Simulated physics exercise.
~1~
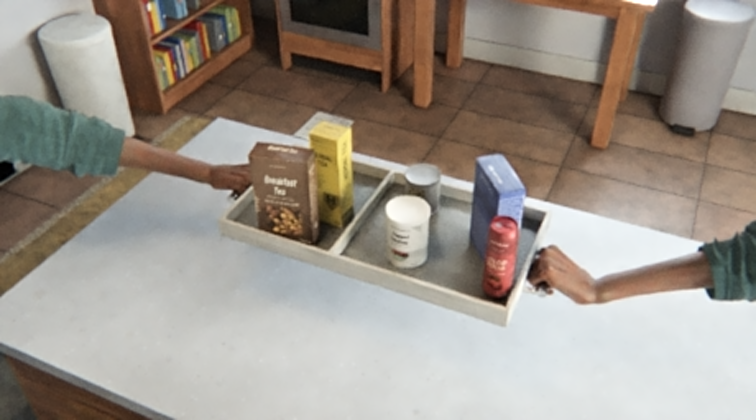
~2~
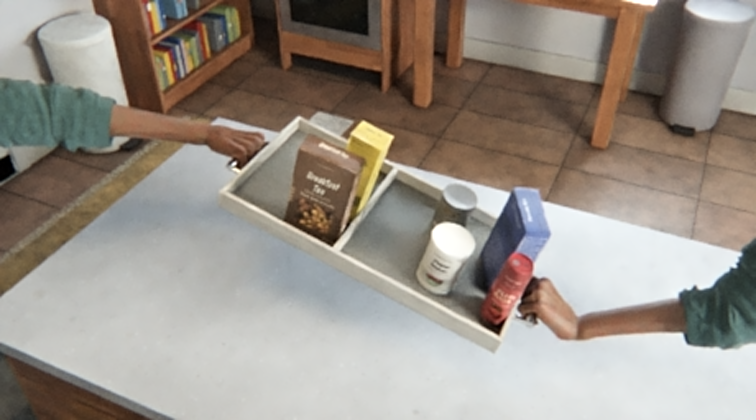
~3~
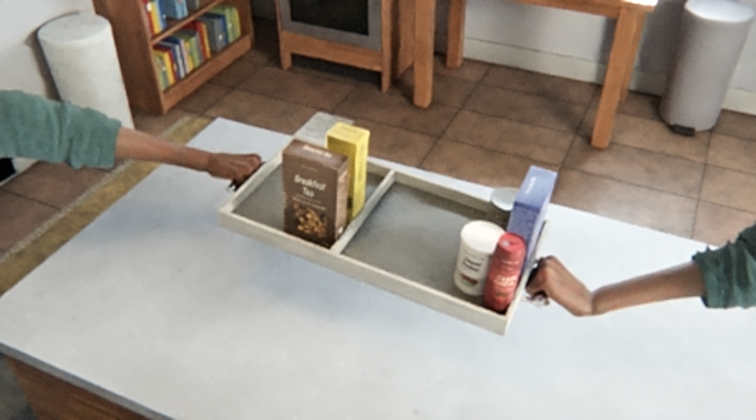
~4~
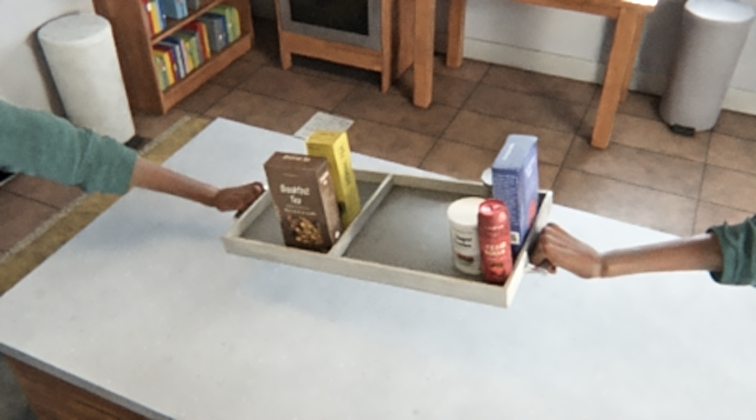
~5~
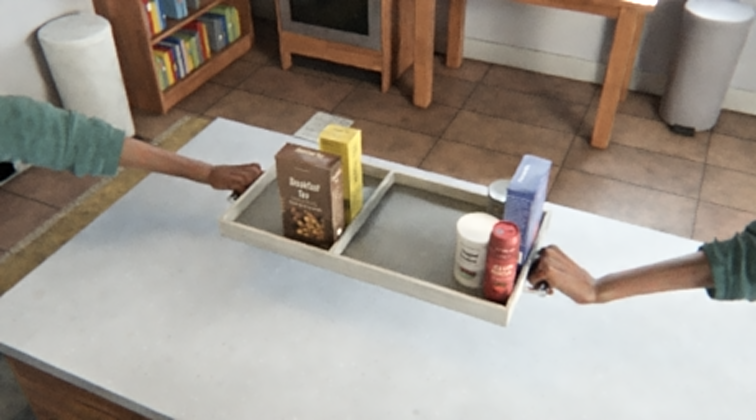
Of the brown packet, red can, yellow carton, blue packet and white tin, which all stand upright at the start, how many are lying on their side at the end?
None of them are lying on their side at the end. All five are still standing upright on the tray.
